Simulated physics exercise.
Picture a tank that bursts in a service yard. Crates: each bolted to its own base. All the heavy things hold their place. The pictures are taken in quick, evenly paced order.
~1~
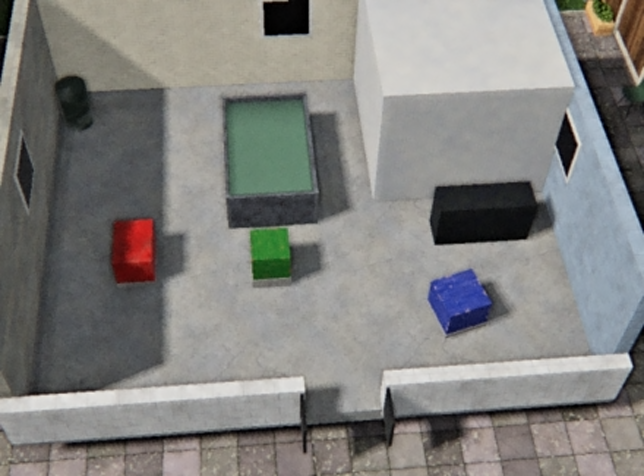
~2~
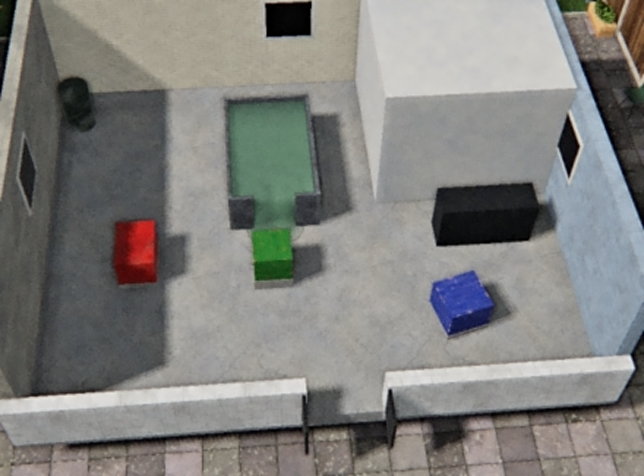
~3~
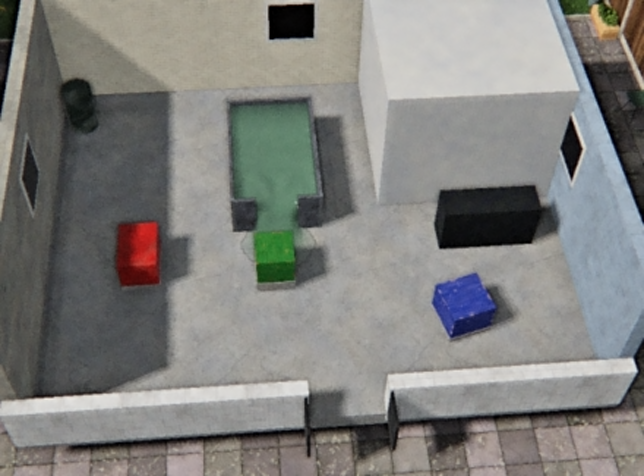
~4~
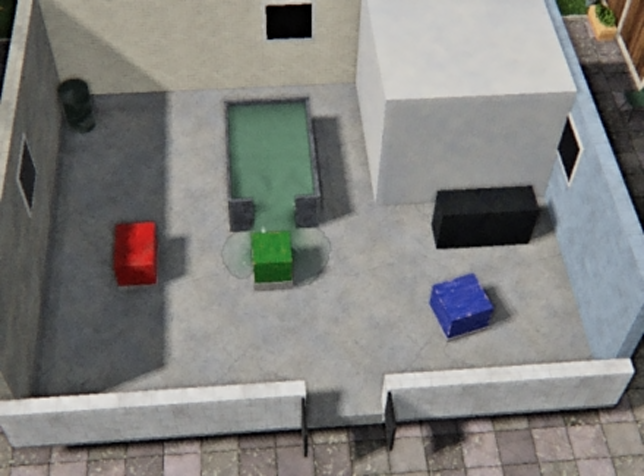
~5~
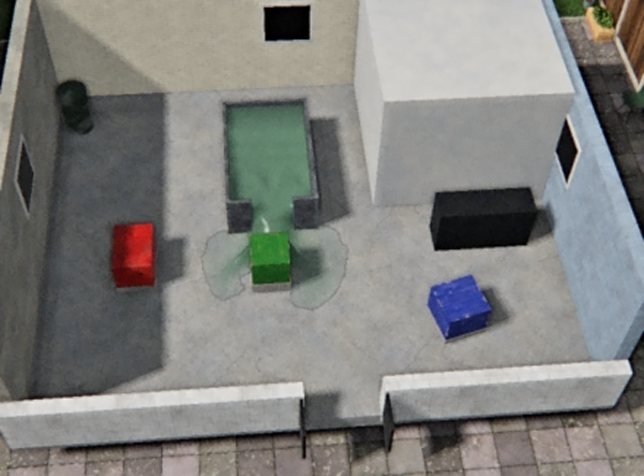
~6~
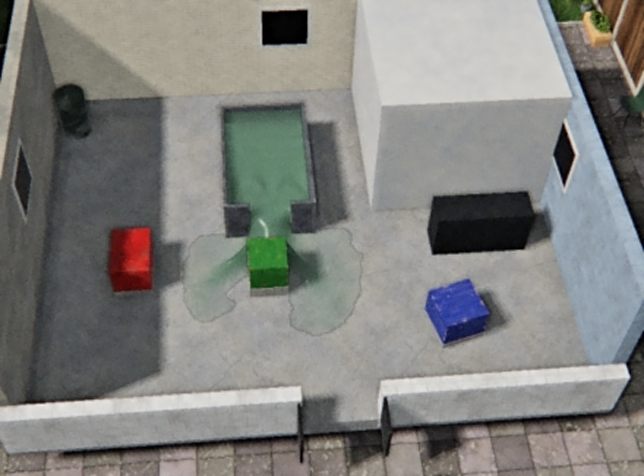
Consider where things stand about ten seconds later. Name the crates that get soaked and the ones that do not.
One by one: The red crate is left wet; the green crate is left wet; the blue crate is left wet.
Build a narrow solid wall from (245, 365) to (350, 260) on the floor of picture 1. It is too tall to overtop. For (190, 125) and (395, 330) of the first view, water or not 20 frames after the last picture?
Untouched, untouched.
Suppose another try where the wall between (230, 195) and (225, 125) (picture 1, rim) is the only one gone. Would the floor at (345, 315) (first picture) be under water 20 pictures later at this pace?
I'd say it's left alone there.
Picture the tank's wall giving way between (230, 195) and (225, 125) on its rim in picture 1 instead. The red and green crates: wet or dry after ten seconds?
The red crate is reached, the green crate is not reached.
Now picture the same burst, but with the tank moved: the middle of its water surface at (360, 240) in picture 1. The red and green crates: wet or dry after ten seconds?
Red untouched, green untouched.
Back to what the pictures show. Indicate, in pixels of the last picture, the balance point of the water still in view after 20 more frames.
Close to (273, 246).
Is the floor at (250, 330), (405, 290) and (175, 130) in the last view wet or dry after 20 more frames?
First spot clear, second spot swamped, third spot clear.
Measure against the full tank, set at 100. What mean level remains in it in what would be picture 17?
Near 58 in a hundred.
A moment on, water covers 25 % of the floor; the red crate water round its plinth, the green crate water round its plinth, the blue crate water round its plinth.
Next, water covers 45 % of the floor; the red crate water round its plinth, the green crate water round its plinth, the blue crate water round its plinth.
Then, water covers 55 % of the floor; the red crate water round its plinth, the green crate water round its plinth, the blue crate water round its plinth.
Later, water covers 75 % of the floor; the red crate water round its plinth, the green crate water round its plinth, the blue crate water round its plinth.
In the end, water covers 90 % of the floor; the red crate was topped, the green crate was topped, the blue crate was topped.
